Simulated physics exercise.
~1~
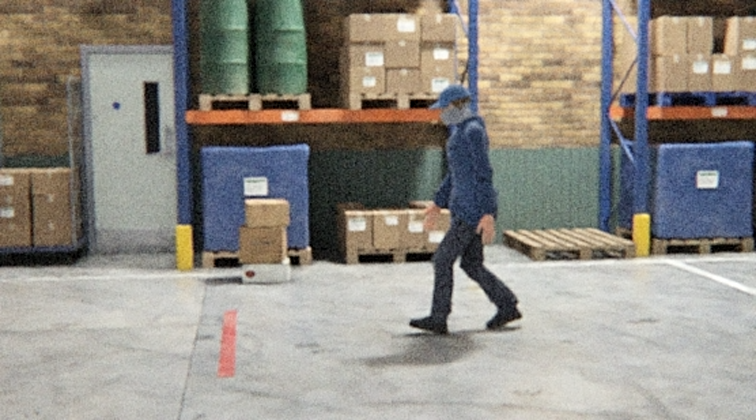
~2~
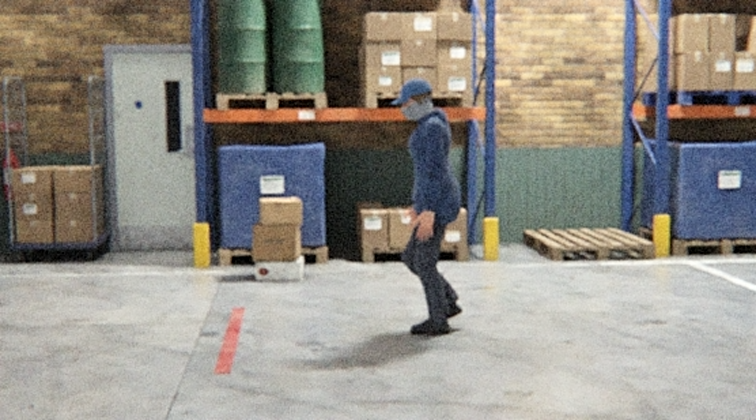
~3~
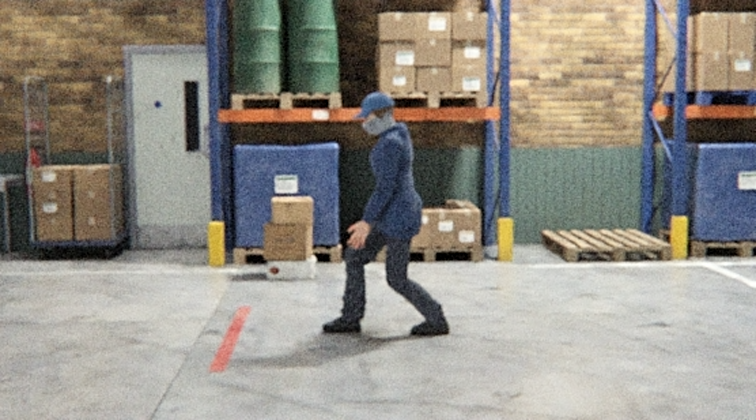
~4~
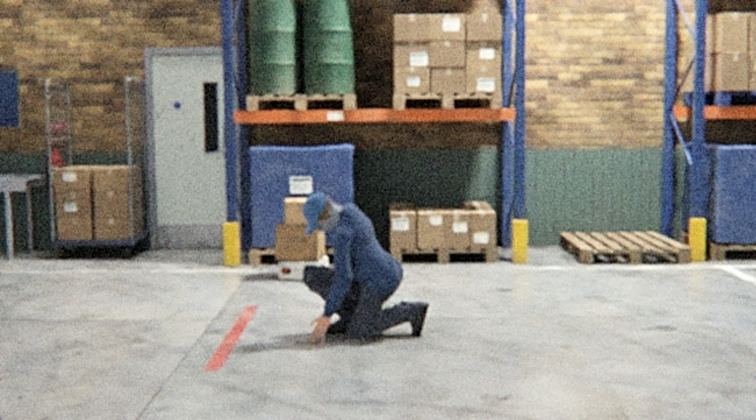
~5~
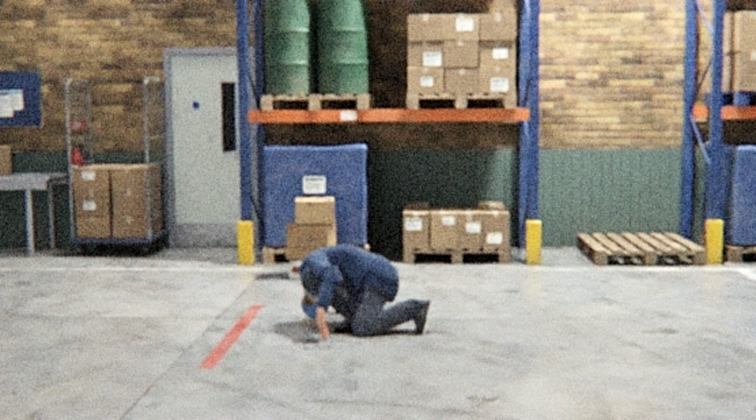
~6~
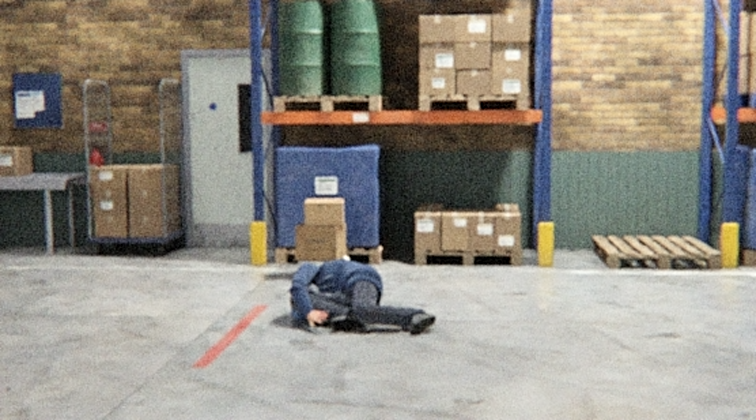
Person in blue cap walking left through a warehouse, sinking to their knees, then slumping to the floor short of red tape.
